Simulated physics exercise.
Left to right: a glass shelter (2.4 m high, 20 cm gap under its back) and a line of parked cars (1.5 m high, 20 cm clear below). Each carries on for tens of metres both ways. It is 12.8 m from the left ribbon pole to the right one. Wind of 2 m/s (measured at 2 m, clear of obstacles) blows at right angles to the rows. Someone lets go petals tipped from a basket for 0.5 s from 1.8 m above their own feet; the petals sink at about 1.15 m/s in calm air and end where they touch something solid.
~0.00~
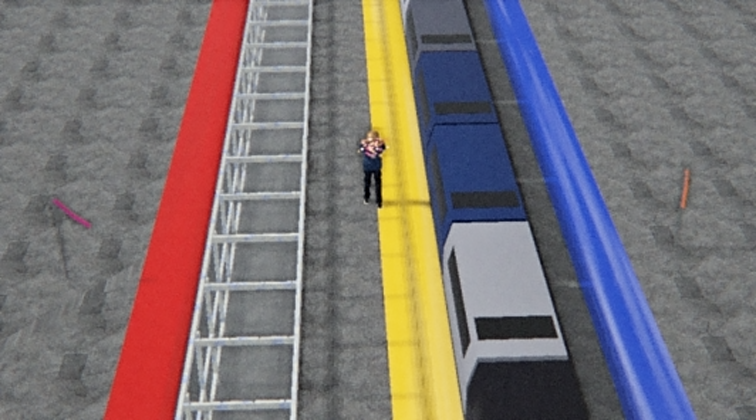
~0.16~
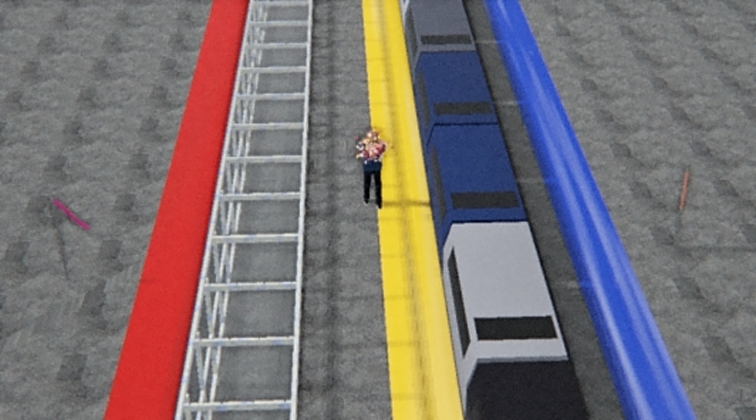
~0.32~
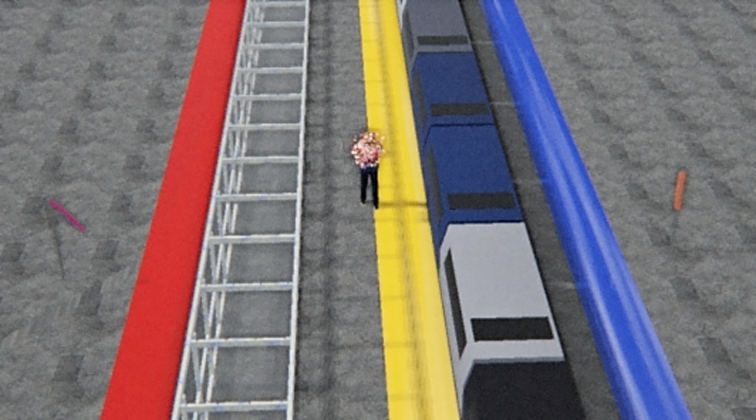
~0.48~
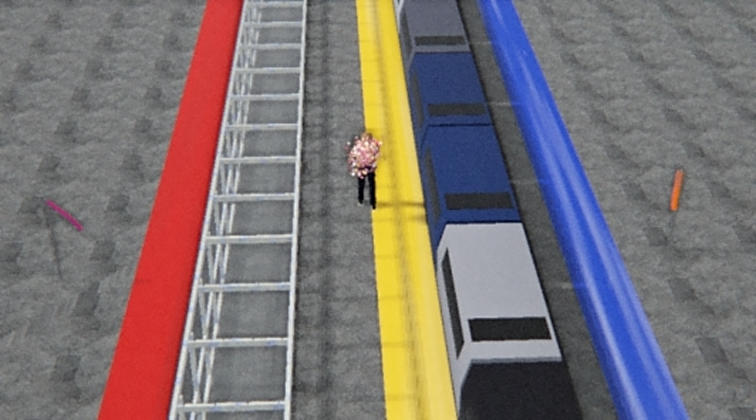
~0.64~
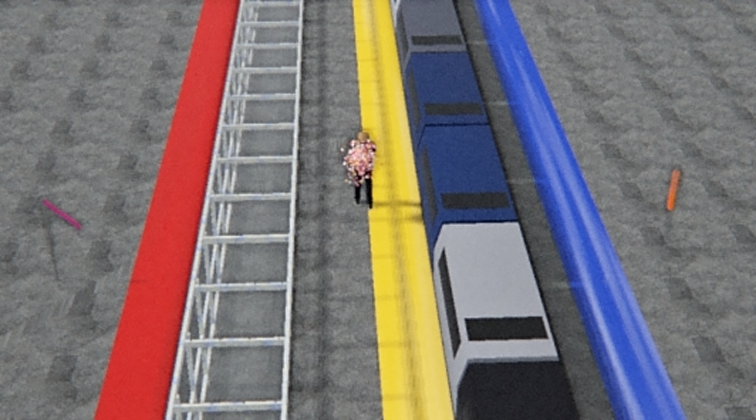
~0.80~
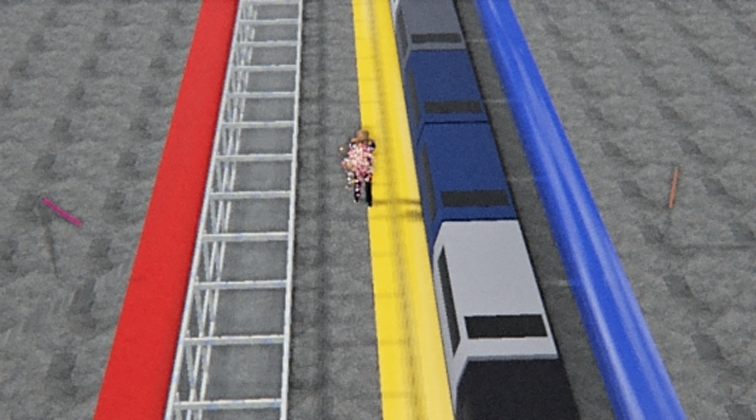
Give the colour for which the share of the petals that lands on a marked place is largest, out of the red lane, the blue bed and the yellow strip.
The biggest share falls on the yellow one.
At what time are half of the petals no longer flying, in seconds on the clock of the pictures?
Near 2.4 s.
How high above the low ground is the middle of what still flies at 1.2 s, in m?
About 1.0 m.
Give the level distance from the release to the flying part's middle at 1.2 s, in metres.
About 0.0 m.
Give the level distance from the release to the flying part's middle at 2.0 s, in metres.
Roughly 0.0 m.
After 1.2 s, 1 % is no longer flying here, and 0 % lies on the blue bed, 0 % on the yellow strip and 0 % on the red lane; the middle of what still flies is 1.0 m above the low ground, near (360, 176).
After 2.0 s, 32 % is no longer flying here, and 0 % lies on the blue bed, 21 % on the yellow strip and 0 % on the red lane; the middle of what still flies is 0.5 m above the low ground, near (368, 196).
After 3.5 s, 93 % is no longer flying here, and 0 % lies on the blue bed, 77 % on the yellow strip and 0 % on the red lane.
After 8.0 s, 100 % is no longer flying here, and 0 % lies on the blue bed, 84 % on the yellow strip and 0 % on the red lane.
After 45.0 s, 100 % is no longer flying here, and 0 % lies on the blue bed, 84 % on the yellow strip and 0 % on the red lane.
